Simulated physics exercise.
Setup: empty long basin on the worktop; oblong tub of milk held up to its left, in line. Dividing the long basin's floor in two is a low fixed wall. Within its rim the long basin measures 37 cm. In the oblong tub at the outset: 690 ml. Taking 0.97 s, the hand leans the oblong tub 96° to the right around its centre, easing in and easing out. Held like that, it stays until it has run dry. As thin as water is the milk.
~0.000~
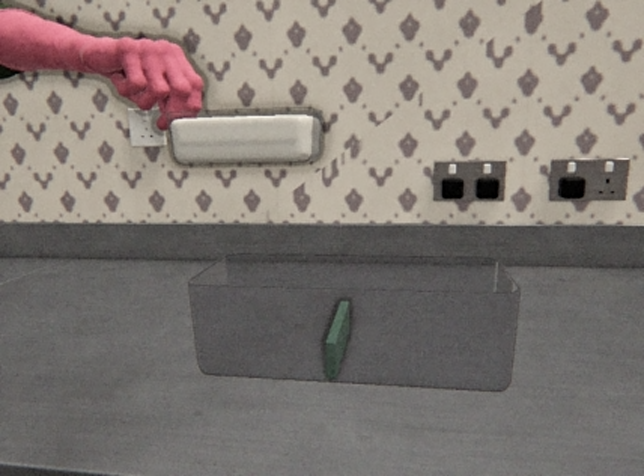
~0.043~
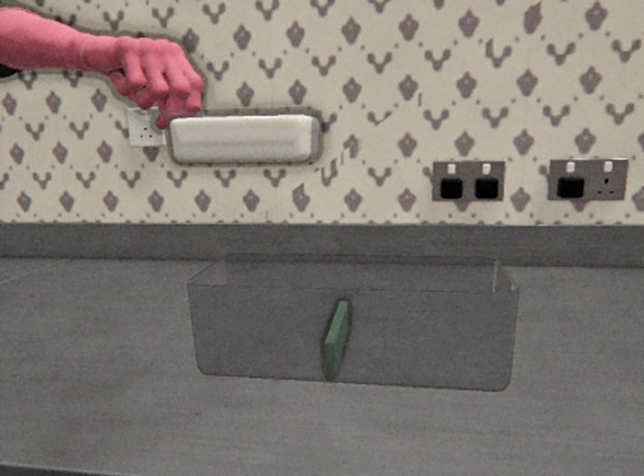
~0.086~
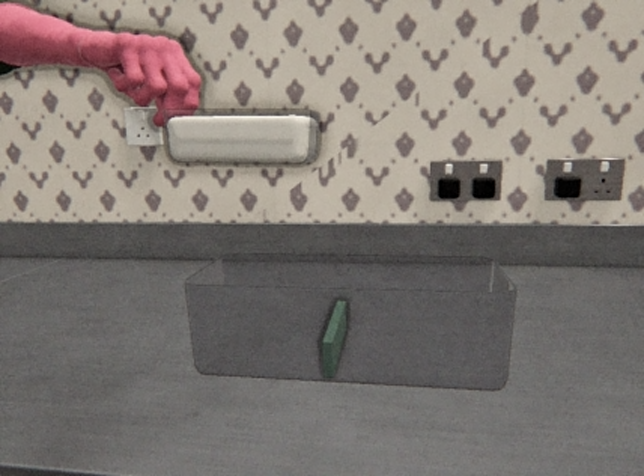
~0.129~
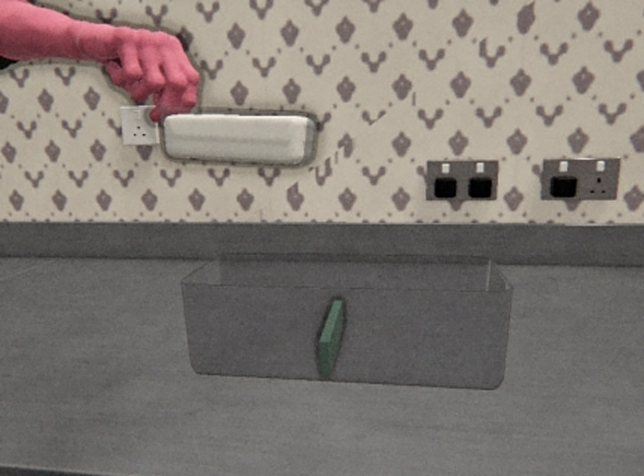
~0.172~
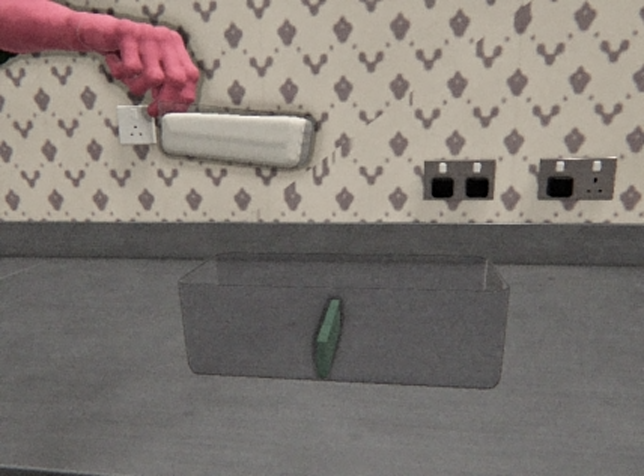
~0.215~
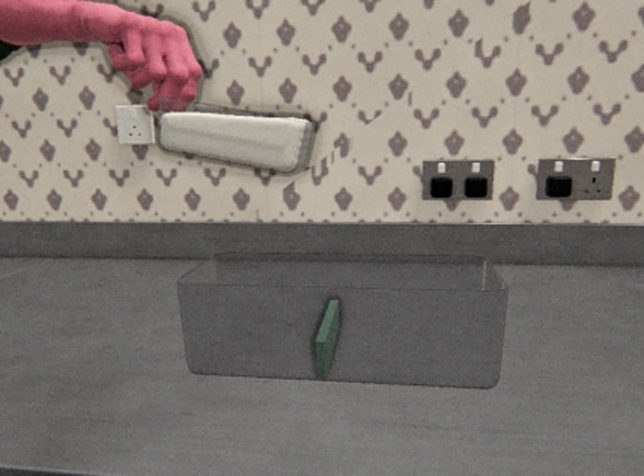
Pink hand gradually tilting a white oblong tub slightly to the right, above and left of a clear basin on a grey worktop.
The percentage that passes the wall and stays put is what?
It is about 77 per cent.
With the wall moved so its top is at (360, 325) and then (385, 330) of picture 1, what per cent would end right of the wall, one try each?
Around 70 and 50 percent, in that order.
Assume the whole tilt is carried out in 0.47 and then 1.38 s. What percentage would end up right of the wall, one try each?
Some 75 and 75 per cent, in that order.
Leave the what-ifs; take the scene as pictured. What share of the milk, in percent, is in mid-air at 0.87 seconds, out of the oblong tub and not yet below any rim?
Around 3 percent of the liquid.
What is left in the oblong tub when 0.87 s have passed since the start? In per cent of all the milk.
6 %.
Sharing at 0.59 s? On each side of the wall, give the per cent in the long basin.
Left: Around 0. Right: Around 18.
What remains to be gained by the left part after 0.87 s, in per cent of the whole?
I'd put it at some 9 percent.
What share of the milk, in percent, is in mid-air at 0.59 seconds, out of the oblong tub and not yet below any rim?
Close to 52 per cent, I'd say.
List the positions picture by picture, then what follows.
In the first picture, tilt 0°; pouring edge (317, 111); surface from (186, 123) to (316, 118); the long basin's rim runs from (208, 269) to (508, 275); the wall's top is at (338, 321).
In the second picture, tilt 0°; pouring edge (316, 112); surface from (184, 123) to (315, 118).
In the third picture, tilt 2°; pouring edge (314, 113); surface from (183, 121) to (313, 118).
In the fourth picture, tilt 4°; pouring edge (312, 116); surface from (179, 119) to (311, 119).
In the fifth picture, tilt 7°; pouring edge (310, 119); surface from (177, 118) to (308, 120).
In the sixth picture, tilt 11°; pouring edge (310, 125); surface from (176, 117) to (309, 122).
Then, 0.59 s in, the tilt is 64° and 31 per cent is still to pour, 0 is left of the wall and 17 right of it.
Then, 0.87 s in, the tilt is 93° and 6 per cent is still to pour, 8 is left of the wall and 77 right of it.
Then, 1.16 s in, the tilt is 96° and 1 per cent is still to pour, 15 is left of the wall and 76 right of it.
Then, 1.47 s in, the tilt is 96° and 0 per cent is still to pour, 17 is left of the wall and 77 right of it.
Finally, 17 per cent lies left of the wall, 77 right of it and 7 outside.
